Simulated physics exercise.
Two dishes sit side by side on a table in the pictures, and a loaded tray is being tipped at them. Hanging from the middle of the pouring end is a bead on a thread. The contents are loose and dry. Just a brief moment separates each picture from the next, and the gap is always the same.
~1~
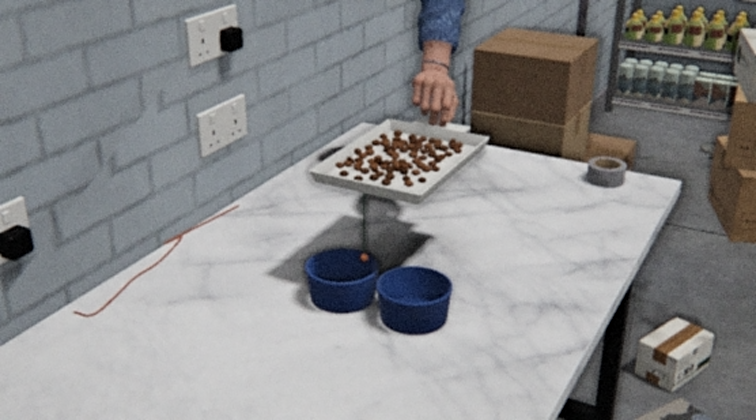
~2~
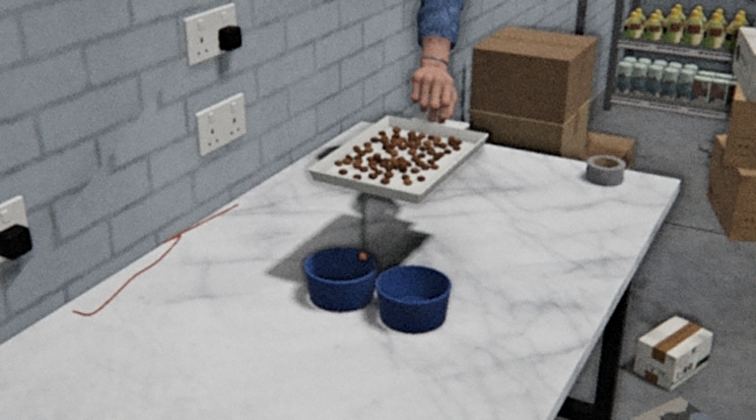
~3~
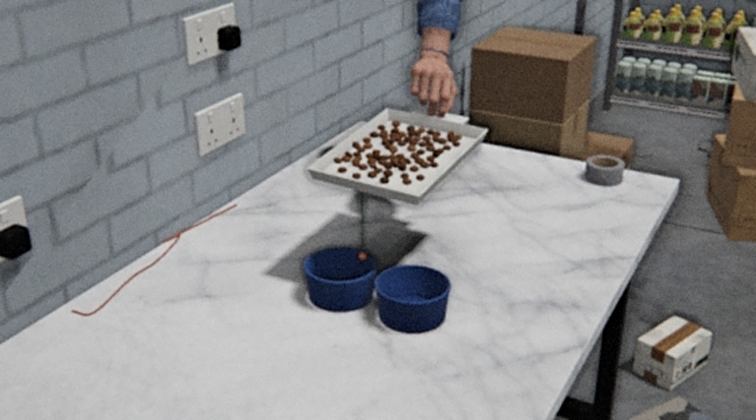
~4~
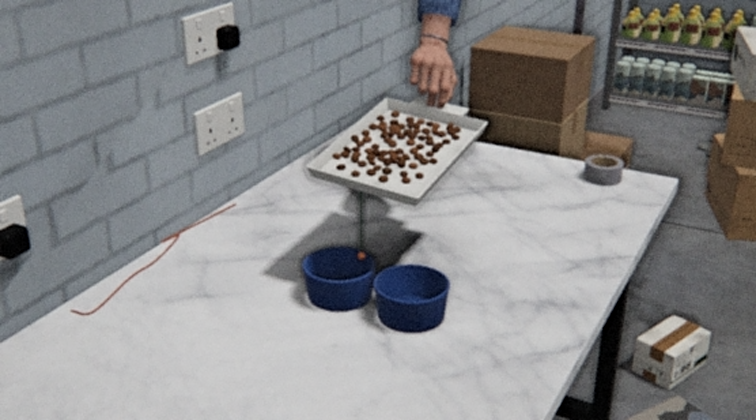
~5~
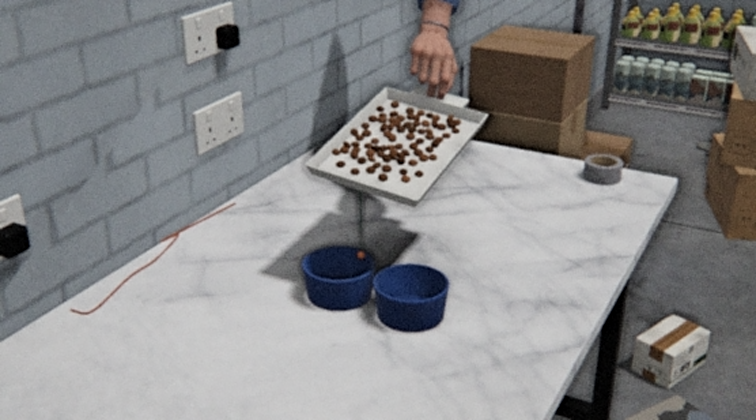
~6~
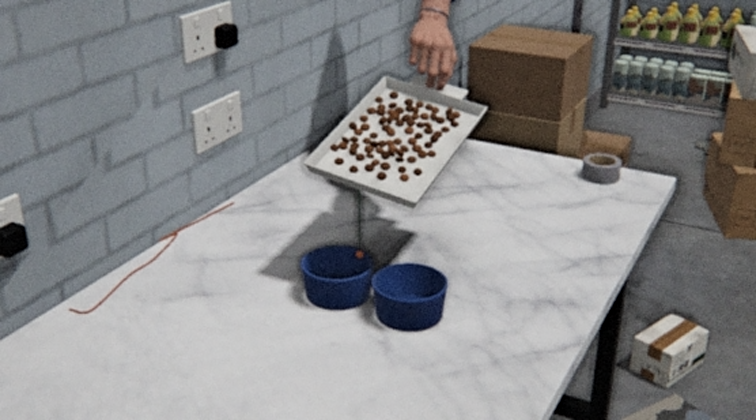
A hand gradually tilts a white tray of small brown pieces above two blue dishes.
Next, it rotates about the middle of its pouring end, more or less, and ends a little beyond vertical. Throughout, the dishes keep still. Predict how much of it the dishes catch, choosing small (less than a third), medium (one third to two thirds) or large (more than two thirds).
The catch is large, more than two thirds.
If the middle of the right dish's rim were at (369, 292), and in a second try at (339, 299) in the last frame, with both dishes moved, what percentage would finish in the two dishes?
Close to 40 in a hundred, then close to 0 in a hundred.
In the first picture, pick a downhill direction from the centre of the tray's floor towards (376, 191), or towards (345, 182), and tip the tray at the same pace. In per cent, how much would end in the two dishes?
Shares: About 50 in a hundred, then about 50 in a hundred.
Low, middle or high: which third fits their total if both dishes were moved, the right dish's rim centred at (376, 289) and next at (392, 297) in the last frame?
Earlier place: The middle third. Later place: One to two thirds.
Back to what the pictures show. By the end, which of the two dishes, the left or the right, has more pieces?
That would be the right-hand one.
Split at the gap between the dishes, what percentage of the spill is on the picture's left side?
Close to 50 per cent of the spill, I think.
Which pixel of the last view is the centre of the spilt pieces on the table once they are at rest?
About (355, 349) in the last picture.
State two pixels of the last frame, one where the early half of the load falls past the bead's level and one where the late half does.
About (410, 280) to begin with, then about (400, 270).
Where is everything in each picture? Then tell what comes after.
Corners of the pouring end at (315, 170) and (419, 192), level; middle of the load at (395, 156), bits of dog kibble; left dish at (324, 294); right dish at (398, 315); bead on its thread at (364, 258), in the first frame.
Corners of the pouring end at (314, 169) and (418, 192), level; middle of the load at (394, 153), in the second frame.
Corners of the pouring end at (313, 167) and (417, 193), tipped barely, lowest at the right corner; middle of the load at (393, 150), in the third frame.
Corners of the pouring end at (312, 166) and (416, 195), tipped a little, lowest at the right corner; middle of the load at (392, 144), in the fourth frame.
Corners of the pouring end at (311, 164) and (415, 197), tipped a little, lowest at the right corner; middle of the load at (392, 138), in the fifth frame.
Corners of the pouring end at (309, 162) and (414, 198), tipped clearly, lowest at the right corner; middle of the load at (391, 132); left dish at (320, 291); right dish at (393, 312), in the sixth frame.
Soon, tray tipped steeply; most on the tray; a stray few in the right dish; a small part in the air.
A while on, tray tipped past a quarter turn; a stray few on the tray; about two thirds in the right dish; a stray few in the left dish; a small part outside both; a small part in the air.
Towards the end, tray tipped past a quarter turn; most in the right dish; a stray few in the left dish; about a quarter outside both.
Finally, tray tipped past a quarter turn; most in the right dish; a stray few in the left dish; about a quarter outside both.
